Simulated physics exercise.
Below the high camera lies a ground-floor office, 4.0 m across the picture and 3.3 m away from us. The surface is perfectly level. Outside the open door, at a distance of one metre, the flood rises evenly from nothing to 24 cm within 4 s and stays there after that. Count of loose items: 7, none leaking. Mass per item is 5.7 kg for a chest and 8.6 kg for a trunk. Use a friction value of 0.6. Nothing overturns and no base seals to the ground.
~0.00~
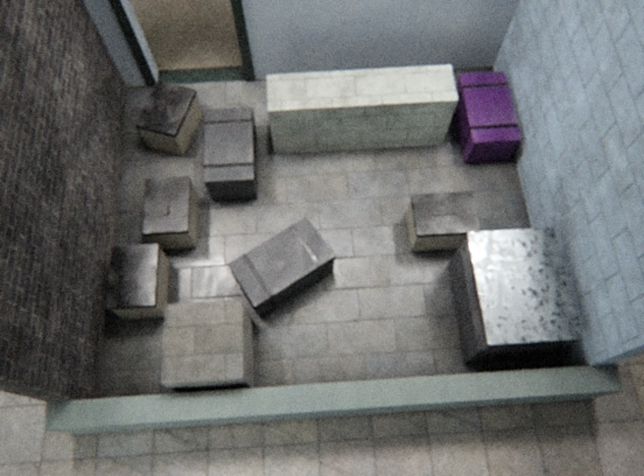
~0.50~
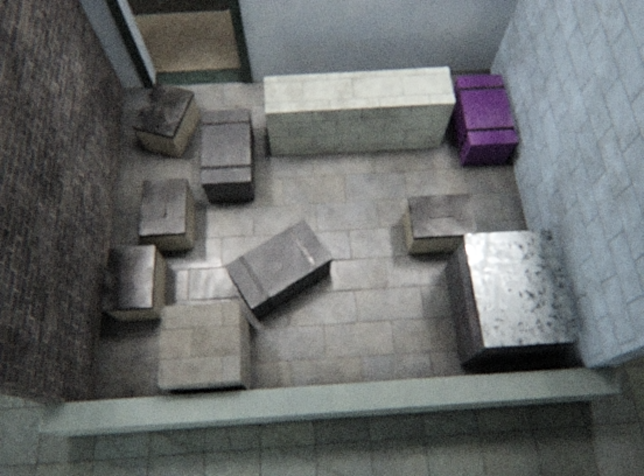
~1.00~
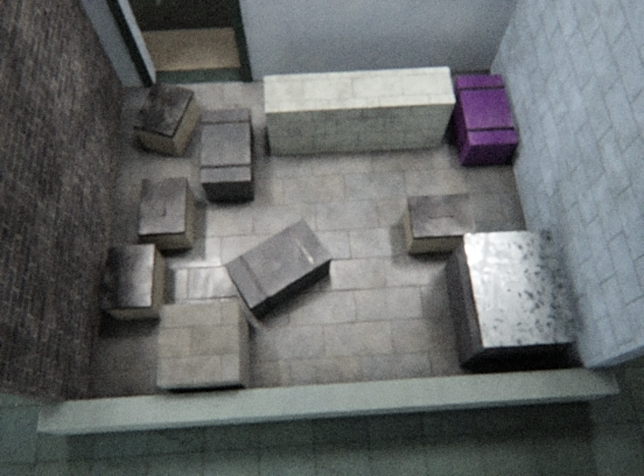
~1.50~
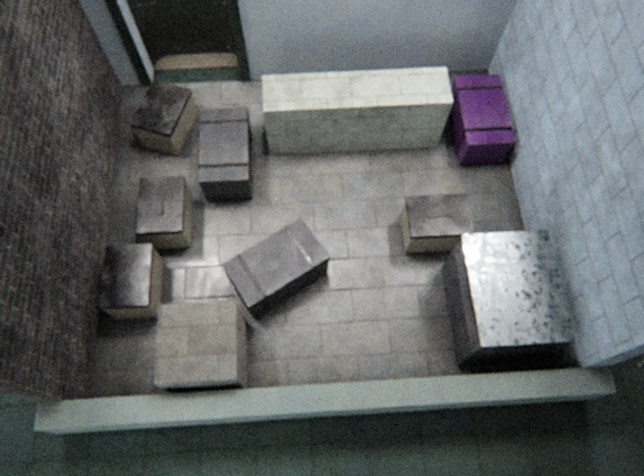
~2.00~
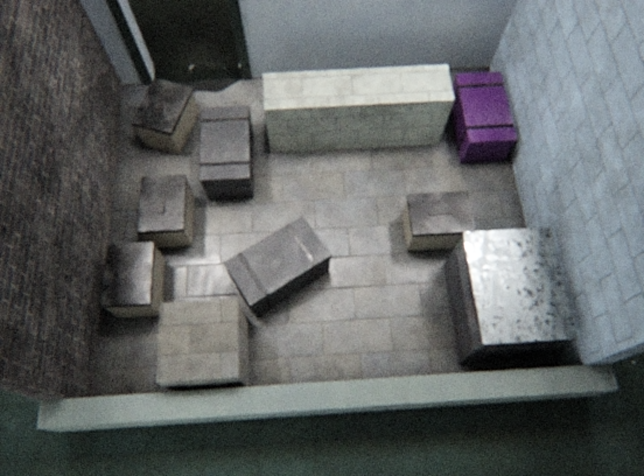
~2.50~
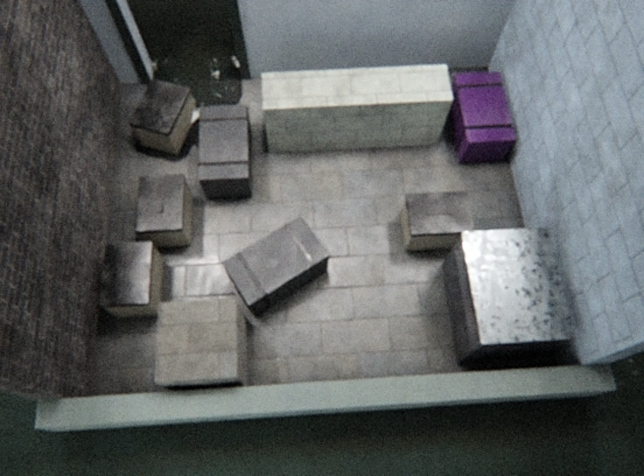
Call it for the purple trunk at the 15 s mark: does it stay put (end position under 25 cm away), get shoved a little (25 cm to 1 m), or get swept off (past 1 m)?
It gets shoved a little.
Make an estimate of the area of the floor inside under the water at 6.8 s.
Near 10.0 m2 in all.
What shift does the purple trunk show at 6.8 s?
It is about 0 cm out of place by then.
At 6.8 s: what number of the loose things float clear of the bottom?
That would be 5 of them.
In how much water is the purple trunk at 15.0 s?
Near 13 cm deep.
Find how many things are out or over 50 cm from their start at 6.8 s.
My count gives 5.
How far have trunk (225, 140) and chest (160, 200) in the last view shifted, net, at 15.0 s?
250 cm and 100 cm respectively.
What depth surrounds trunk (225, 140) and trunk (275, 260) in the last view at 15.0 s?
Depth approx. 17 cm / 16 cm.
After 3.5 s the purple trunk is near (484, 106), 0.0 m from its start, aground; 0 afloat.
After 6.8 s the purple trunk is near (484, 106), 0.0 m from its start, aground; 5 afloat.
After 11.0 s the purple trunk is near (470, 66), 0.4 m from its start, afloat; 7 afloat.
After 15.0 s the purple trunk is near (462, 66), 0.4 m from its start, afloat; 7 afloat.
